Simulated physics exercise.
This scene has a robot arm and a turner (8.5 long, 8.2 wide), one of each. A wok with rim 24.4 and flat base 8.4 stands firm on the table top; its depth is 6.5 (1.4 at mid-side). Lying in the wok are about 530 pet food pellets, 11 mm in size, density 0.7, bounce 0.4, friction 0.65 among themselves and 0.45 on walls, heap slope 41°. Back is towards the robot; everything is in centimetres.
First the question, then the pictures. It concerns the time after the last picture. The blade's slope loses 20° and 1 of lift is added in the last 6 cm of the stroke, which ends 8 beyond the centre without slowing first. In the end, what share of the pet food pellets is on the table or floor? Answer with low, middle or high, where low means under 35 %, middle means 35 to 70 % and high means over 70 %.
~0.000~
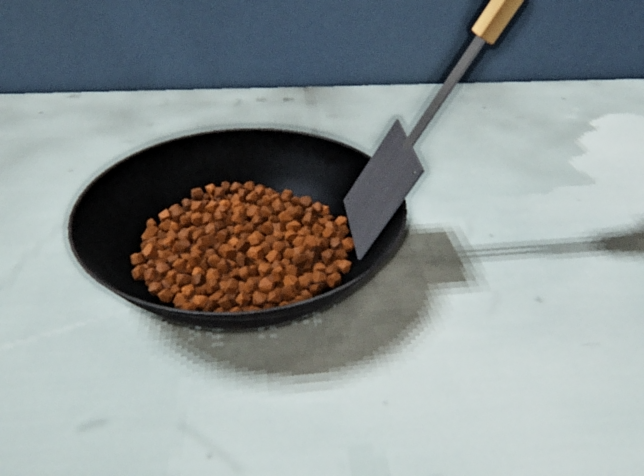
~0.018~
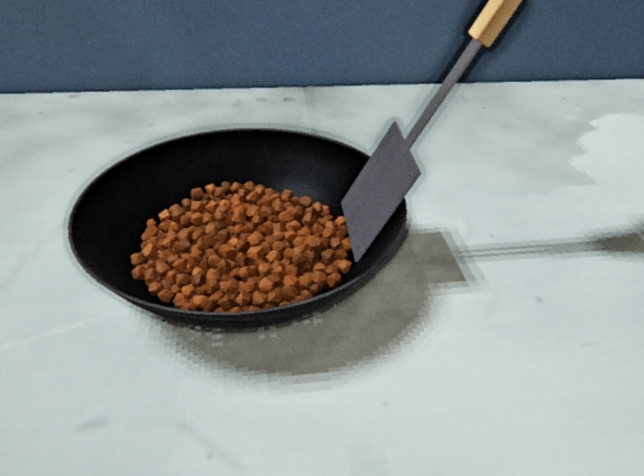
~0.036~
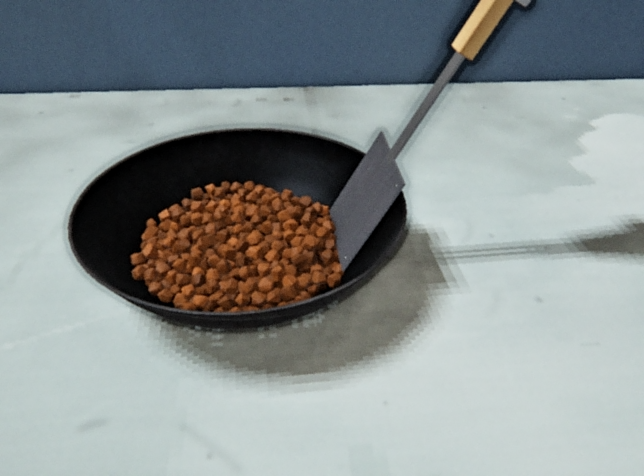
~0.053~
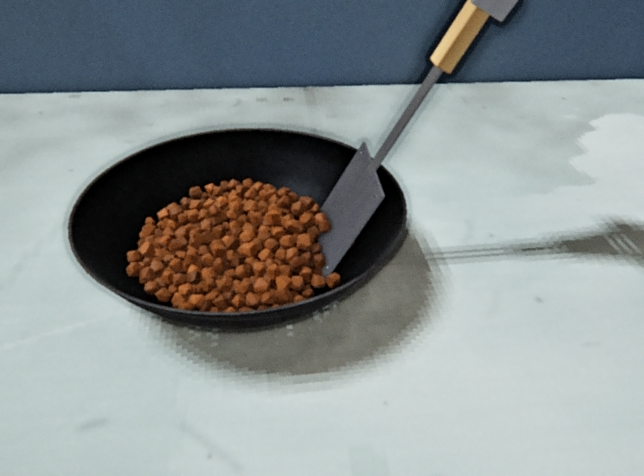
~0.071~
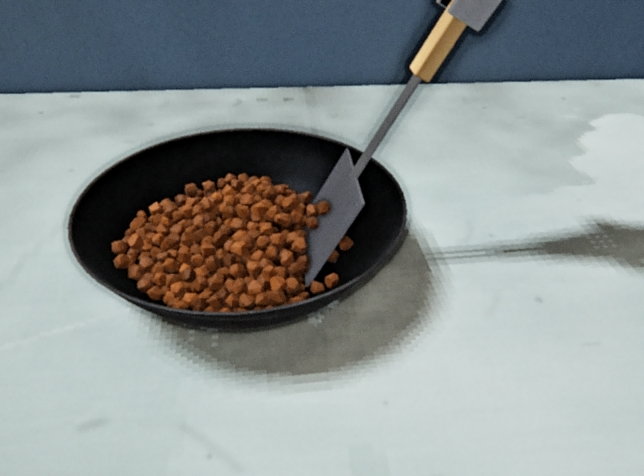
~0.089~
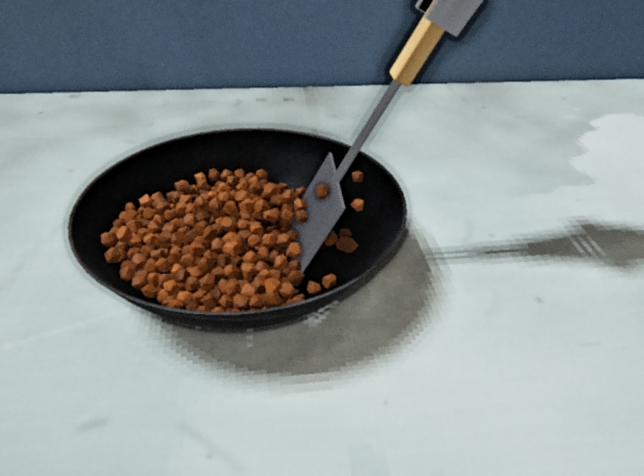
Middle.
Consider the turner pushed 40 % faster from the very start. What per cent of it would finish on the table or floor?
It would be near 55 per cent.
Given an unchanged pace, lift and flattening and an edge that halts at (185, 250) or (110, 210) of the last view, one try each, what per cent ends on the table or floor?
Roughly 15 and 60 per cent.
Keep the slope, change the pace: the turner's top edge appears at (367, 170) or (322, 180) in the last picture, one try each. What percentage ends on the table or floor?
First try about 30 %, second try about 50 %.
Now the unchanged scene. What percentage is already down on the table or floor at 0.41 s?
It is near 25 percent.
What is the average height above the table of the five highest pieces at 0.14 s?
Some 11 cm.
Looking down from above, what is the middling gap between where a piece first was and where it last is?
Level distance of roughly 14 cm.
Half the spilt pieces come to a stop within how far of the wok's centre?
It works out to near 22 cm.
By 0.14 s, sloping 62°, highest piece 14 above the table; 523 in the wok, 3 on the blade or in flight.
By 0.19 s, sloping 54°, highest piece 24 above the table; 514 in the wok, 12 on the blade or in flight.
By 0.41 s, sloping 42°, highest piece 37 above the table; 288 in the wok, 119 on the table or floor, 119 on the blade or in flight.
By 1.46 s, sloping 42°, highest piece 7 above the table; 286 in the wok, 240 on the table or floor.
Final count, 286 in the wok, 240 on the table or floor. That is 46 % on the table or floor.
